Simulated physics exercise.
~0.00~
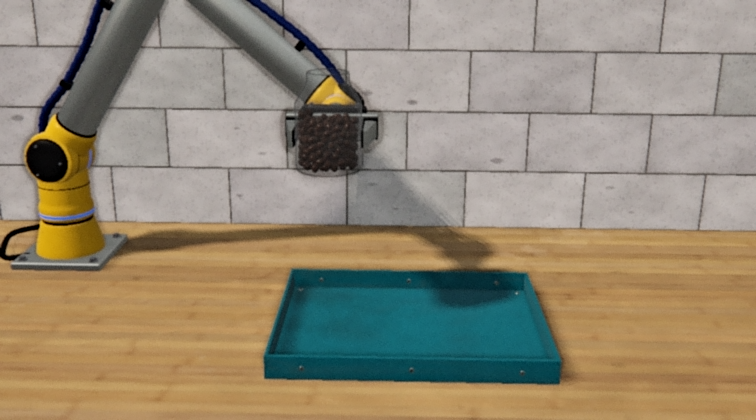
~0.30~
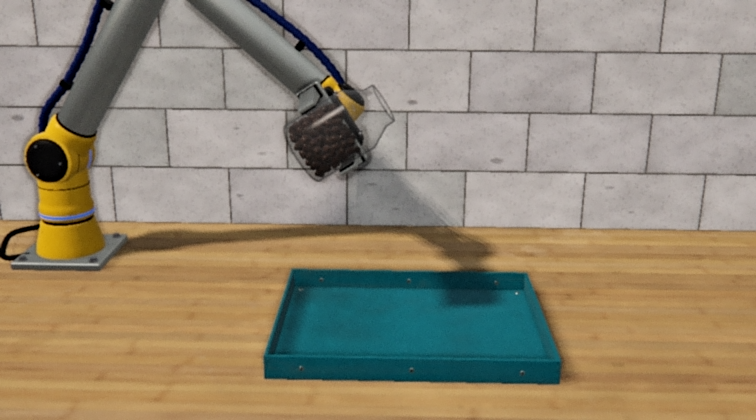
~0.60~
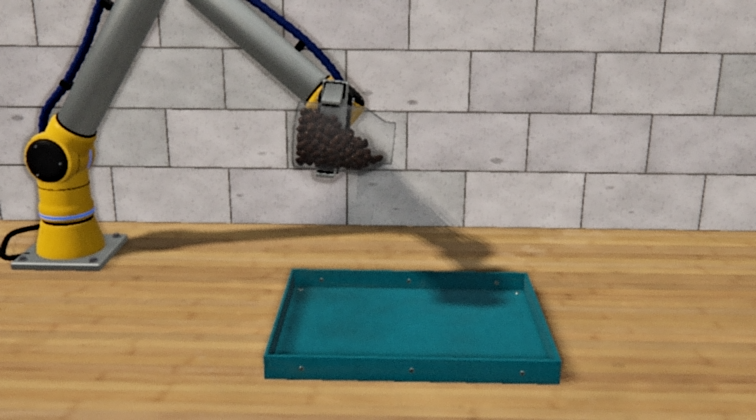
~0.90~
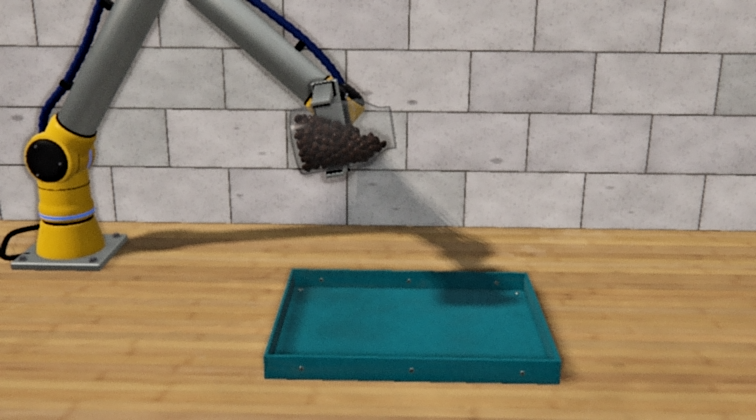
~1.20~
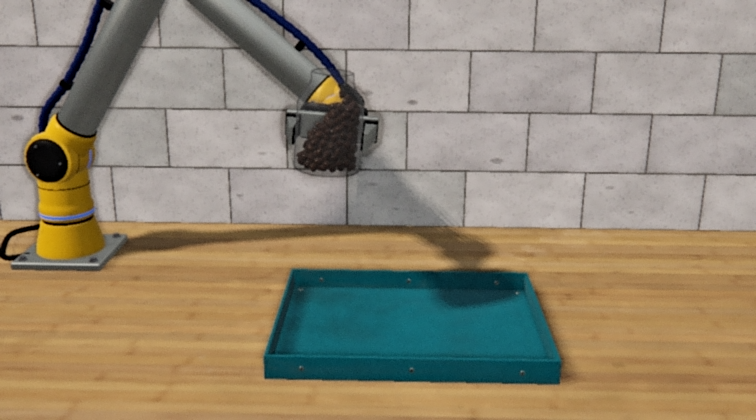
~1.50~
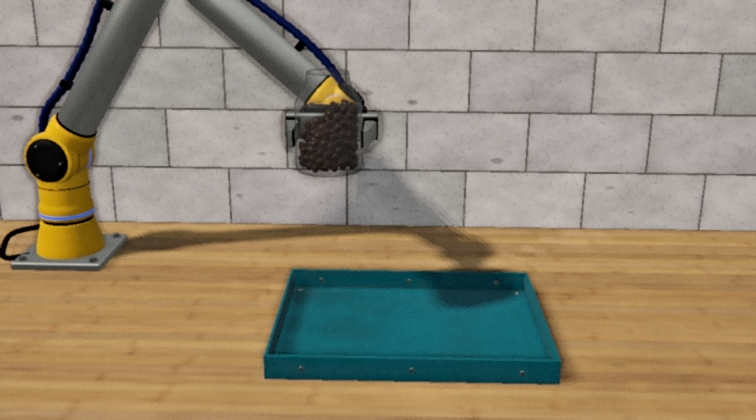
A robot arm tips a clear jar of dark beans sideways, then returns it upright.
